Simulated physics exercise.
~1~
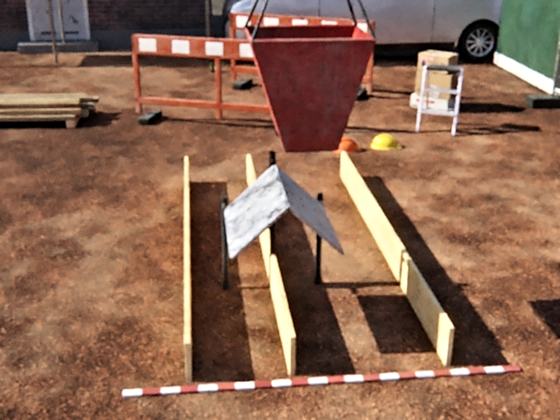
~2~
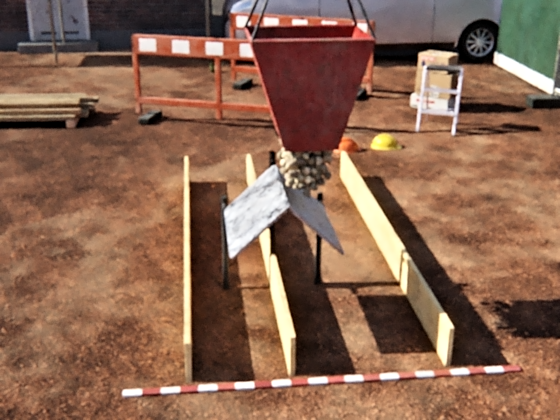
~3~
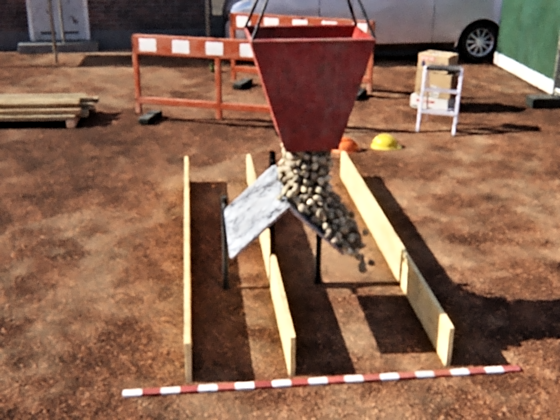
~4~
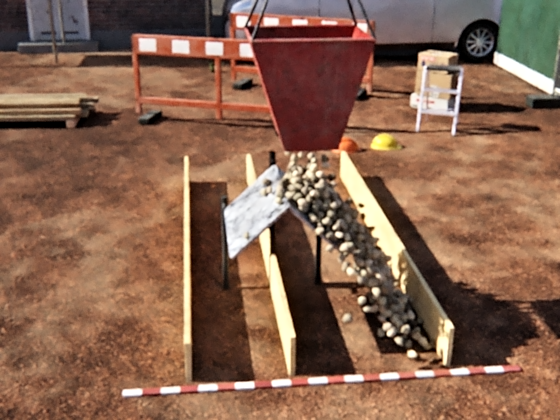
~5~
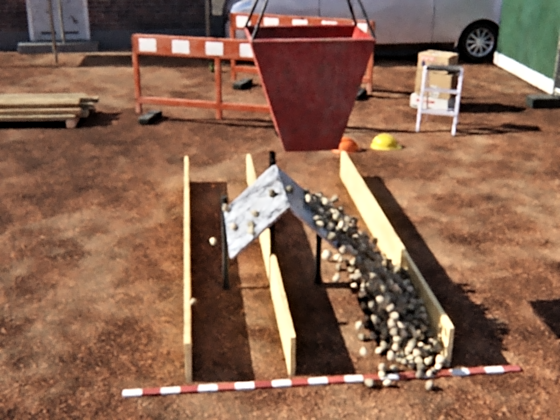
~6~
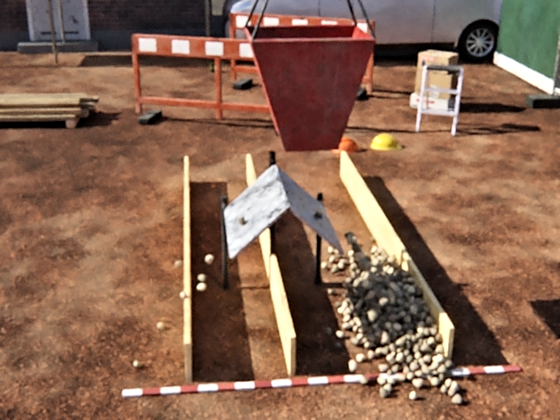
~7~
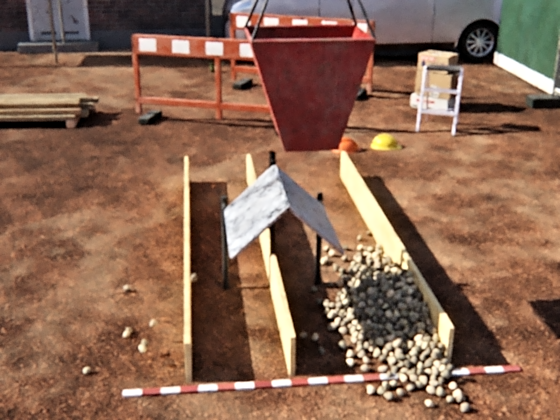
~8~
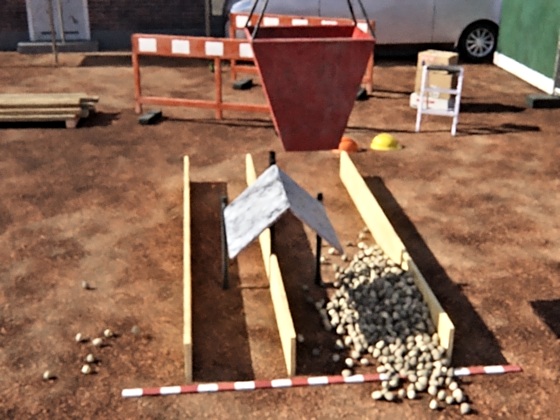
Dirt yard with hanging red skip dropping pale stones onto a steel ridge, most sliding into the right bay, a few scattering left.
